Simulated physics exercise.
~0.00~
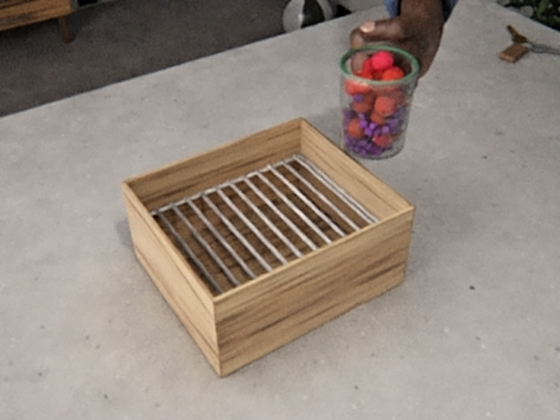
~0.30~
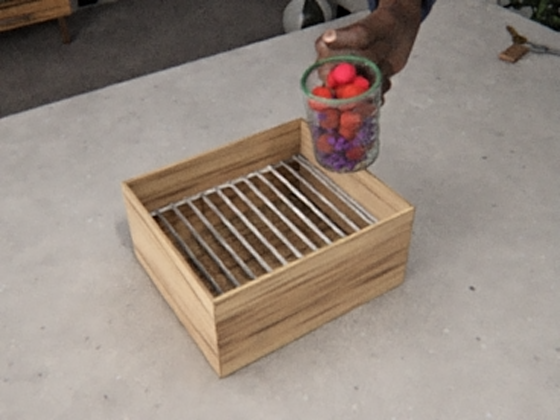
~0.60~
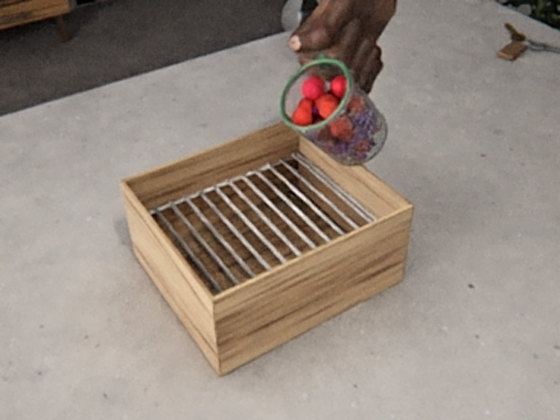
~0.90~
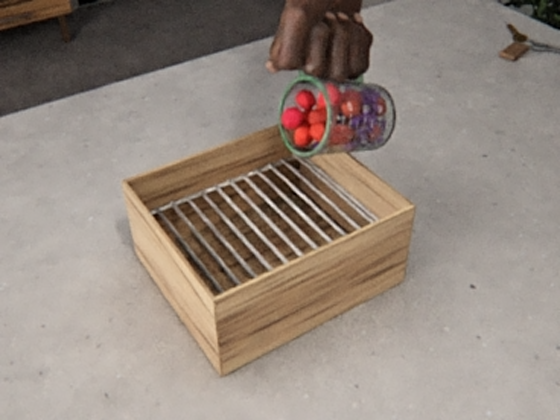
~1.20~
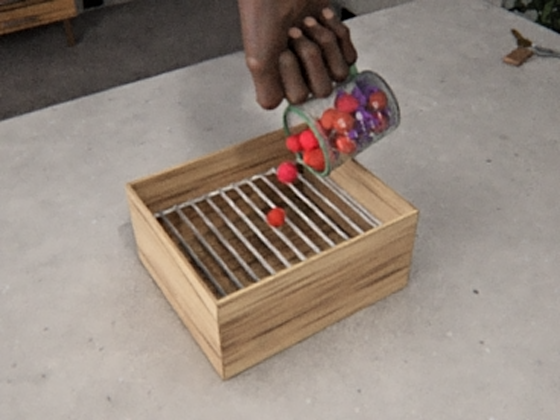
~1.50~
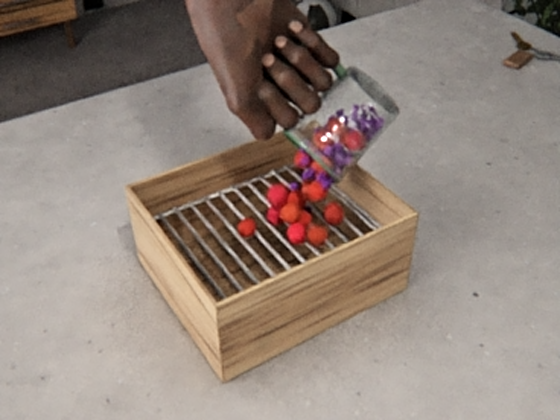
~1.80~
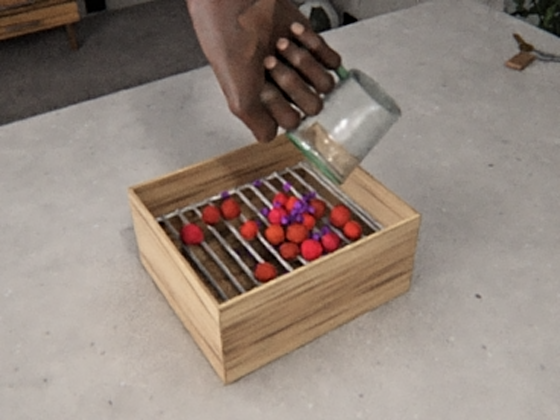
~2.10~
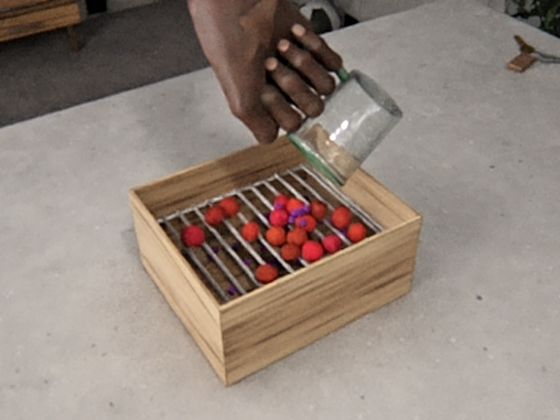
A clear cup of red balls and smaller purple pieces, held in a hand, moves left over a wooden box with metal wires across it. The hand tips the cup onto its side above the far edge of the box, and a few red balls drop first. As it tilts further, the rest tumble out in a cluster, red and purple together. The balls spread over the wires while the purple pieces slip through. At the end the cup hangs empty and tilted, the red balls resting on the wires and only a few purple pieces remaining among them.
